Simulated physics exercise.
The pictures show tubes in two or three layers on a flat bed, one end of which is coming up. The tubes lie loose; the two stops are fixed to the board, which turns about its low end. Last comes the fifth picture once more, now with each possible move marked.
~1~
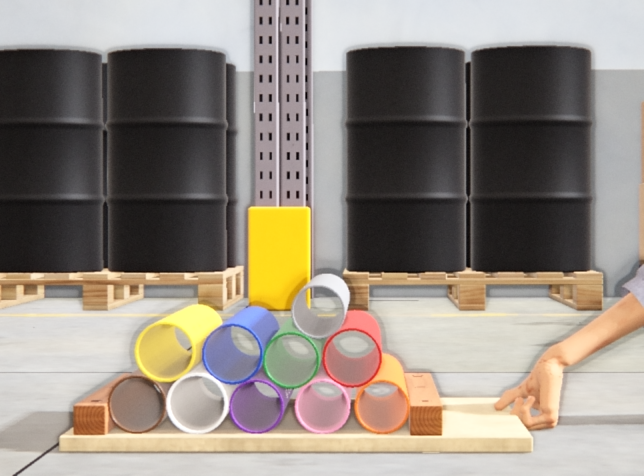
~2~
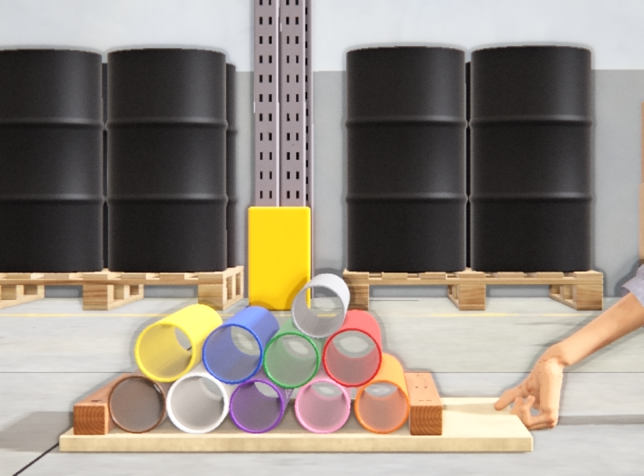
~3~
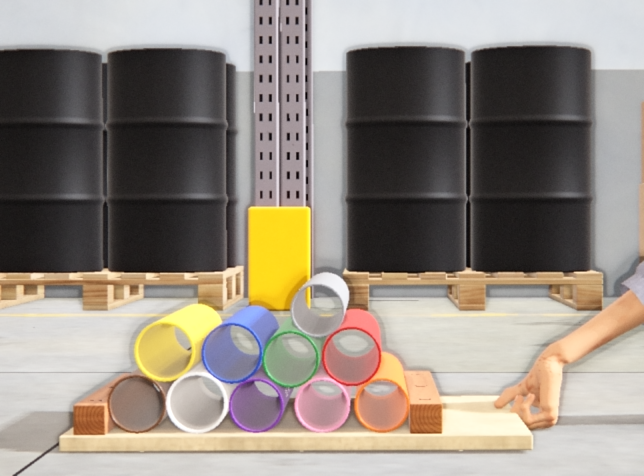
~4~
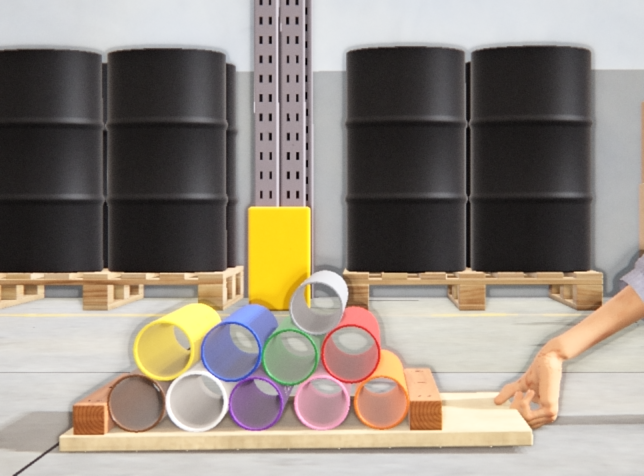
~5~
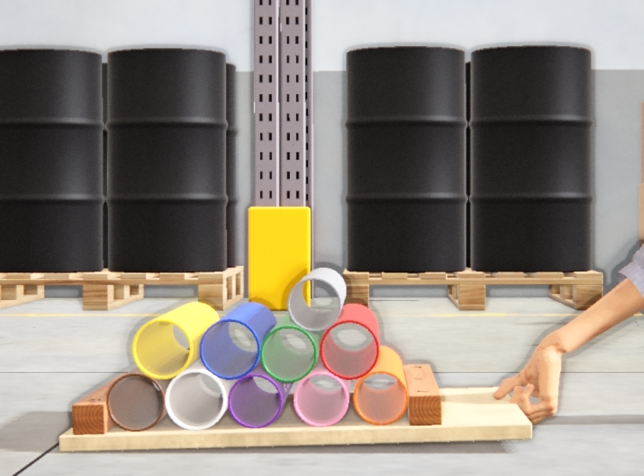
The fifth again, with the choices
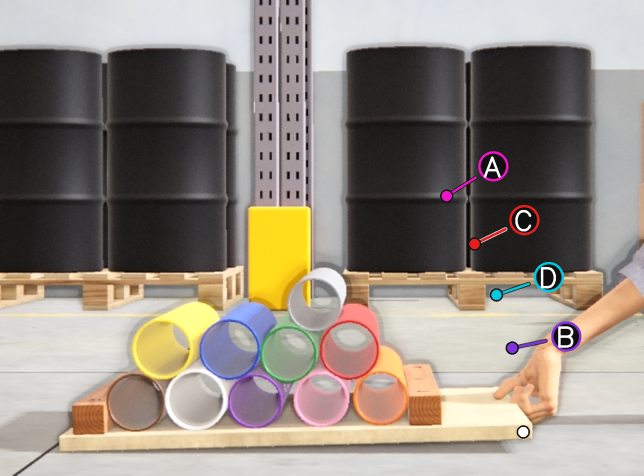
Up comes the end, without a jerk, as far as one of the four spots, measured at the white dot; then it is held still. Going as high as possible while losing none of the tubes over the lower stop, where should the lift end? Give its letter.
The last mark within the limit is D.
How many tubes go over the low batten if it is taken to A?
It comes to five.
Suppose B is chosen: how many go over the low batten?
It comes to none.
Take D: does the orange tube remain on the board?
Yes.
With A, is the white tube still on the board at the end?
Yes.
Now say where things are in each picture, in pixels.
In the first frame, board (302, 408); brown tube (137, 404); white tube (197, 404).
In the second frame, white tube (197, 404); purple tube (256, 407).
In the third frame, board (302, 408); orange tube (382, 405); red tube (352, 356).
In the fourth frame, board (302, 405); brown tube (137, 404); white tube (196, 402).
In the fifth frame, board (302, 402); brown tube (136, 402); white tube (196, 400).
On the marked copy, A at (447, 196); B at (512, 348); C at (475, 244); D at (496, 295); the white dot at (524, 432).
Following D. Soon after the start, board at 14°.
Later, board at 19°.
In the end, board at 19°, none over the low batten.
As for the rest, A five over the low batten; B none over the low batten; C four over the low batten (green, blue, yellow, grey).
